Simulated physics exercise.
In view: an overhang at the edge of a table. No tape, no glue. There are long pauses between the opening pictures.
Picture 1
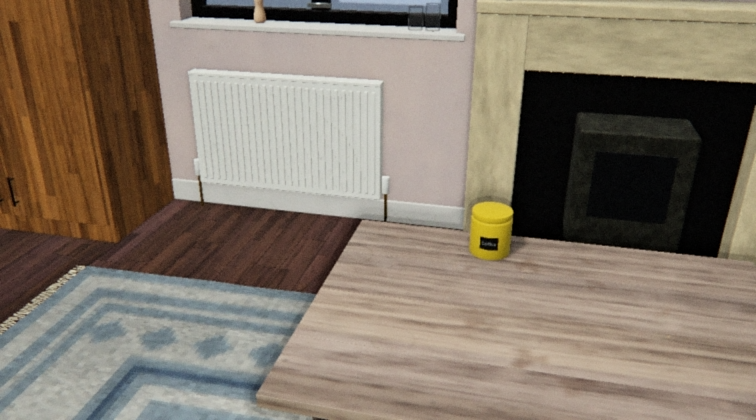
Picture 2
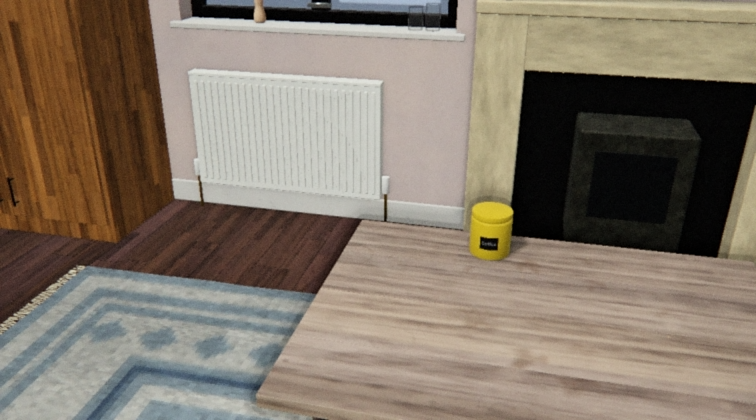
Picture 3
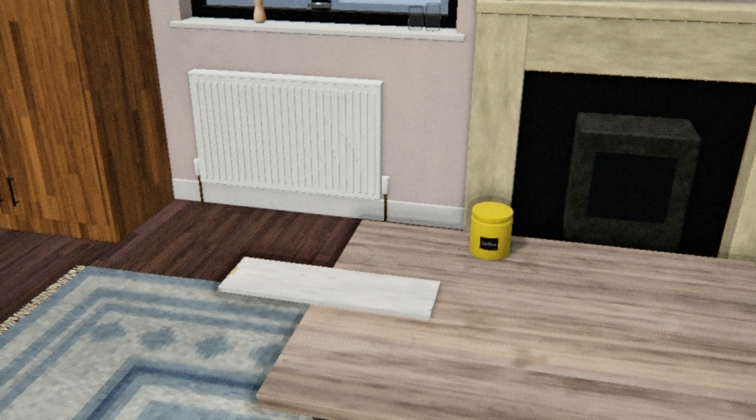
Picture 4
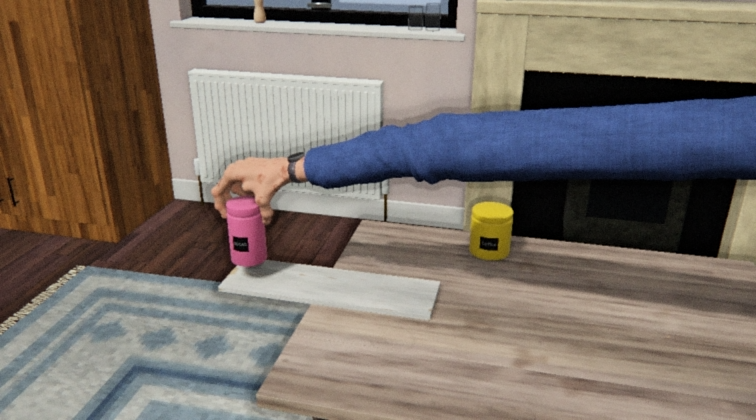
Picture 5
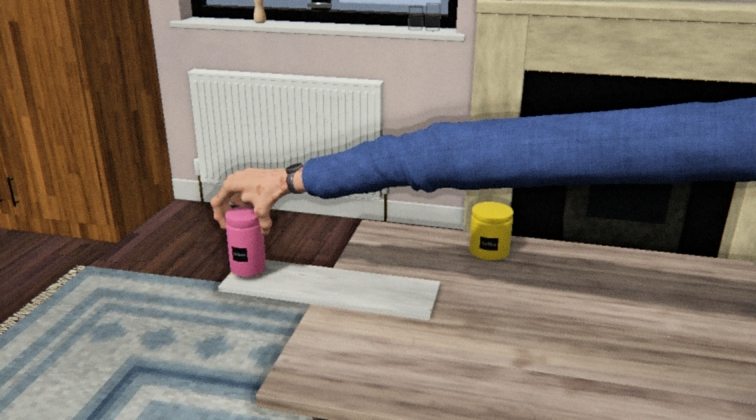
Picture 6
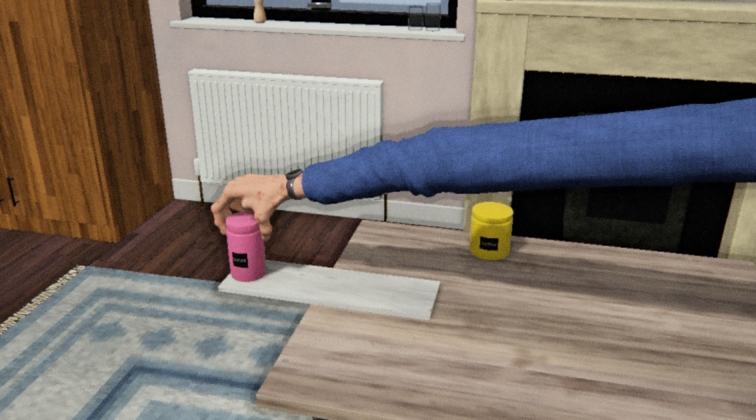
White board appearing over the left edge of a wooden table, then a hand lowering a pink jar onto its outer end.
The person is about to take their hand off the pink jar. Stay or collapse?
In the end the plank goes over.
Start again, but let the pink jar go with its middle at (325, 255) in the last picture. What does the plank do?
Then it holds.
Then, 0.40 s on from there, white plank and pink jar now down on the floor or falling.
Then, 0.60 s on from there, things are still on the move.
Then, 0.80 s on from there, as before.
In the end, down on the floor or falling, white plank and pink jar; yellow jar unmoved. The plank comes down.
